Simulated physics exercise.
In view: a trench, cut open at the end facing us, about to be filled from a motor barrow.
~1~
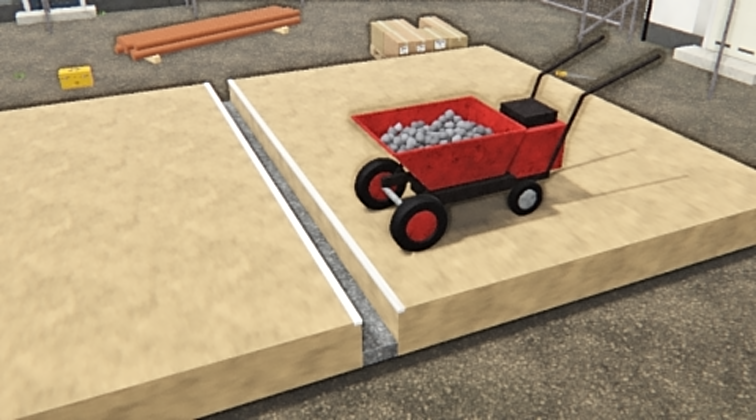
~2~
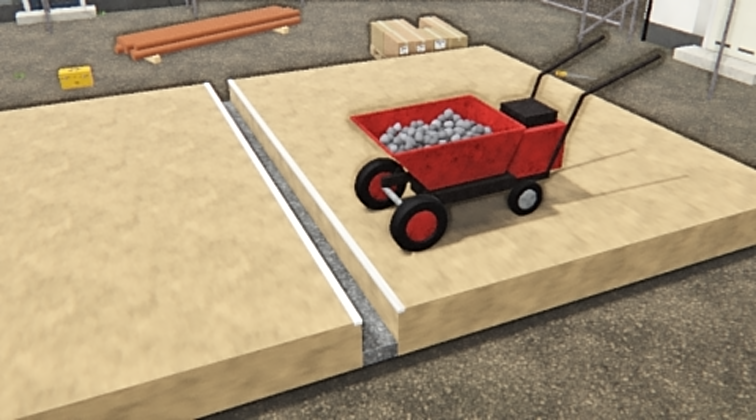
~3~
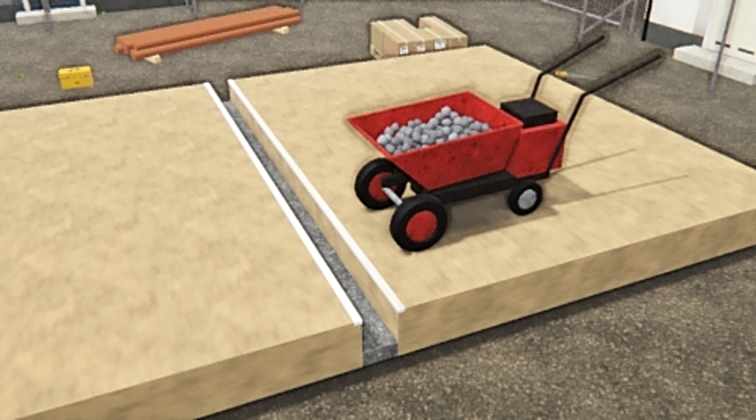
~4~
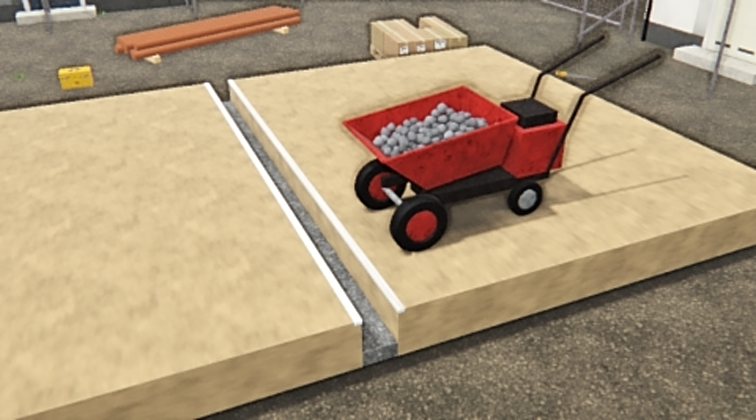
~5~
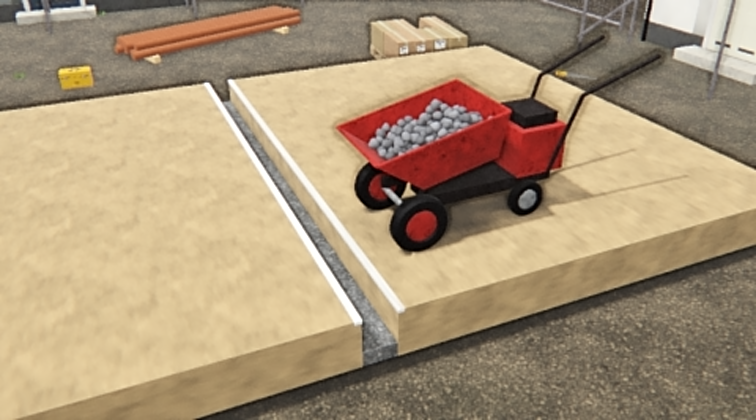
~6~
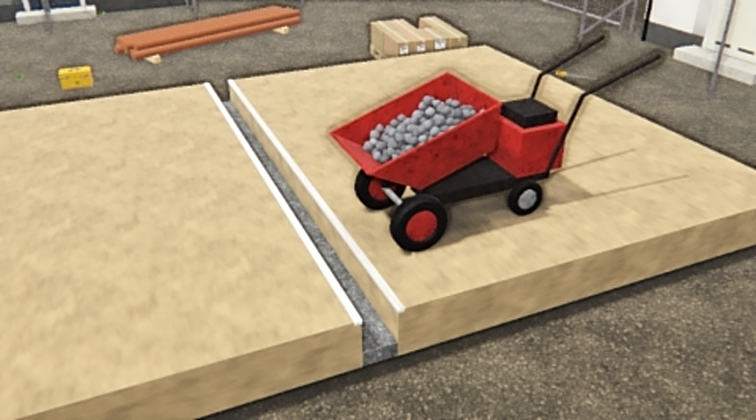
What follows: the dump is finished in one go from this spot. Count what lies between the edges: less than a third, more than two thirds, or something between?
The trench ends with less than a third of it.
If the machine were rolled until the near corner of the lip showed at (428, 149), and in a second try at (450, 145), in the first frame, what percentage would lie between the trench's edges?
The first gives 80 %, the second 70 %.
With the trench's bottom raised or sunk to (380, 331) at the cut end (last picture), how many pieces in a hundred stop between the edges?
Some 10 per cent.
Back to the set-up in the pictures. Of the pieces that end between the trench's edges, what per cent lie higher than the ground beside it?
Near 20 %.
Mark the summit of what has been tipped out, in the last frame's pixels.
At about (282, 226).
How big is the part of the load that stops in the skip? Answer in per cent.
Close to 15 per cent.
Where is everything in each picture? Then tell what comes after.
In the first picture, lip of the skip (394, 155), level; top of the load (450, 134), round cobbles; first edge of the trench (381, 282); far edge (340, 293), the trench under half as wide as the skip, and about as deep as wide.
In the second picture, lip of the skip (393, 156), level; top of the load (449, 133).
In the third picture, lip of the skip (390, 158), tipped barely; top of the load (459, 130).
In the fourth picture, lip of the skip (384, 162), tipped a little; top of the load (455, 127).
In the fifth picture, lip of the skip (377, 167), tipped a little; top of the load (458, 126).
In the sixth picture, lip of the skip (370, 174), tipped clearly; top of the load (454, 126); first edge of the trench (381, 282); far edge (340, 293).
Just after the last frame, skip tipped steeply; every one in the skip.
A moment on, skip tipped right over; roughly two thirds in the skip; just a few in or heaped over the trench; roughly a third beyond it; just a few falling.
Further on, skip tipped right over; about a tenth in the skip; about a tenth in or heaped over the trench; the larger part beyond it.
When it is over, skip tipped right over; about a tenth in the skip; about a tenth in or heaped over the trench; the larger part beyond it.
